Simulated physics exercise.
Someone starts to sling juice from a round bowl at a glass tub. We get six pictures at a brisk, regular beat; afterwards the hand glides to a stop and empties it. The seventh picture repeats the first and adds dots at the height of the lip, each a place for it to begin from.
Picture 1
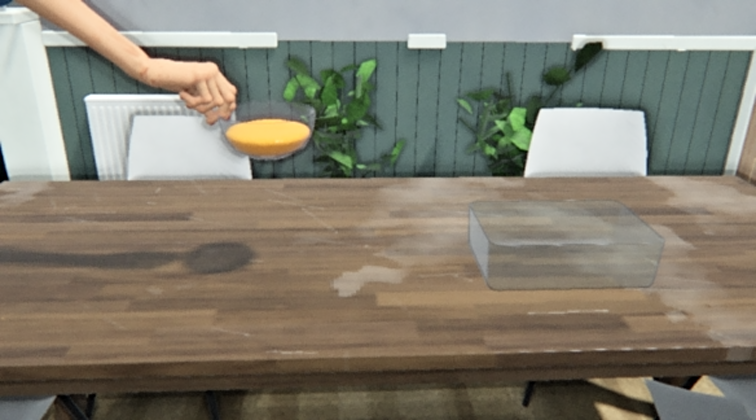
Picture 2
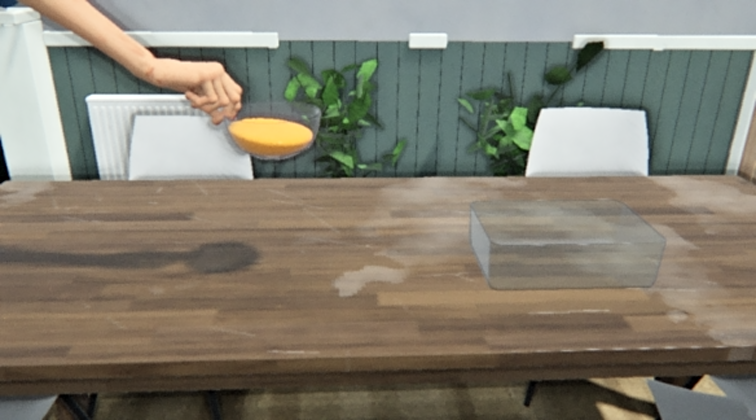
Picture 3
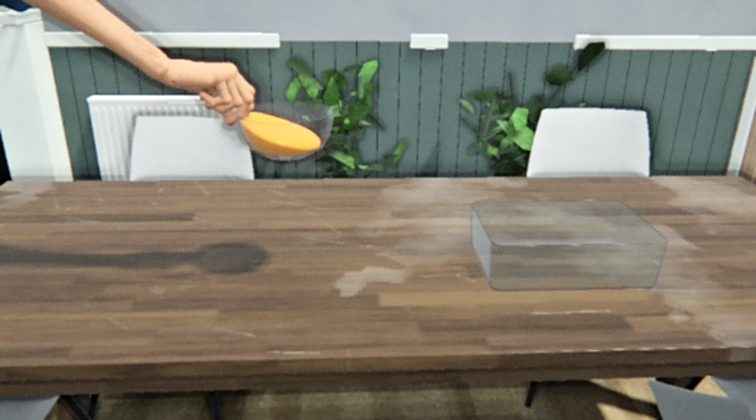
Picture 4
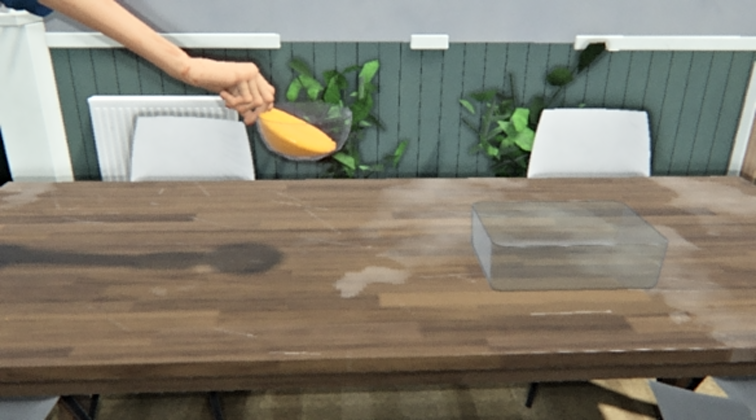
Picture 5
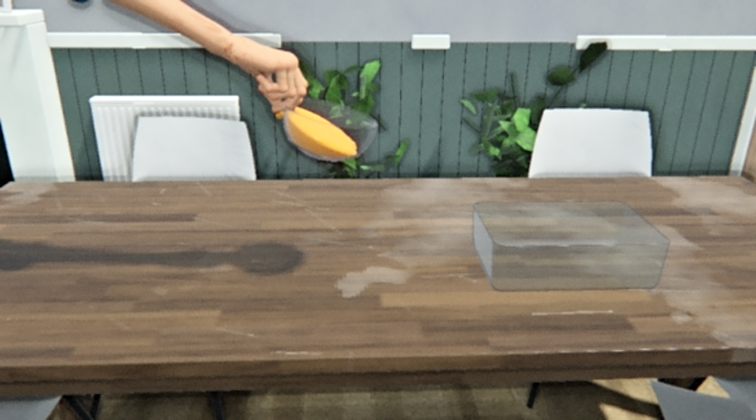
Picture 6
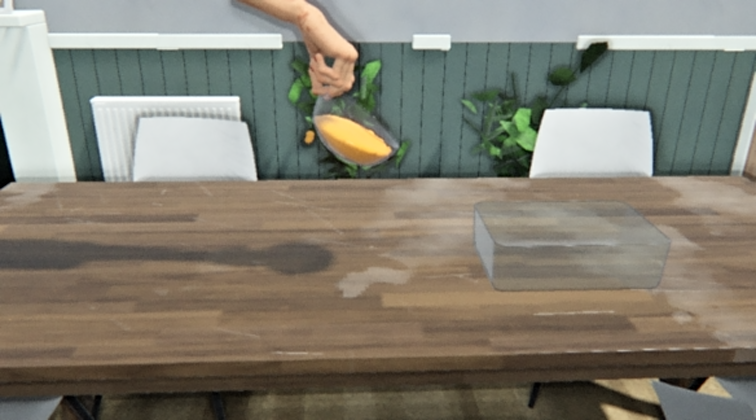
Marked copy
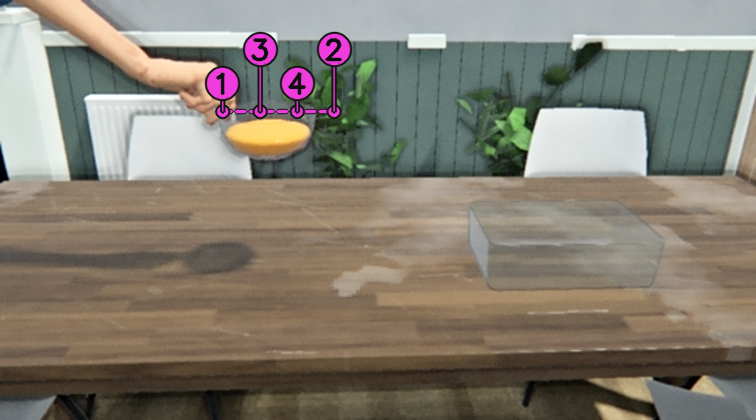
A hand swings a round bowl of orange juice rightward above the table, tipping it.
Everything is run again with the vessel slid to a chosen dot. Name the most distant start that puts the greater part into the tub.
Take 2.
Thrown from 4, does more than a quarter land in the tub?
No.
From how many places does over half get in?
One of them.
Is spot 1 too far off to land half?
Yes.
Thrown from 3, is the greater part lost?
Yes.
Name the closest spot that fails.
4 it is.
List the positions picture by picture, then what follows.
In the first frame, upright, lip at (313, 111); tub from (486, 288) to (652, 285); nothing has left yet.
In the second frame, upright, lip at (318, 111); nothing has left yet.
In the third frame, upright, lip at (331, 111); nothing has left yet.
In the fourth frame, upright, lip at (350, 113); juice is over the rim, down to (262, 111).
In the fifth frame, tipped about 14°, lip at (376, 123); nothing has left yet.
In the sixth frame, tipped about 39°, lip at (398, 144); nothing has left yet.
On the marked copy, 1 at (222, 111); 2 at (334, 111); 3 at (260, 111); 4 at (297, 111).
With 1, about 0 % lands in the tub, 100 % falls short.
With 2, about 67 % lands in the tub, 23 % falls short and 10 % goes beside or beyond.
With 3, about 0 % lands in the tub, 98 % falls short.
With 4, about 18 % lands in the tub, 76 % falls short and 6 % goes beside or beyond.
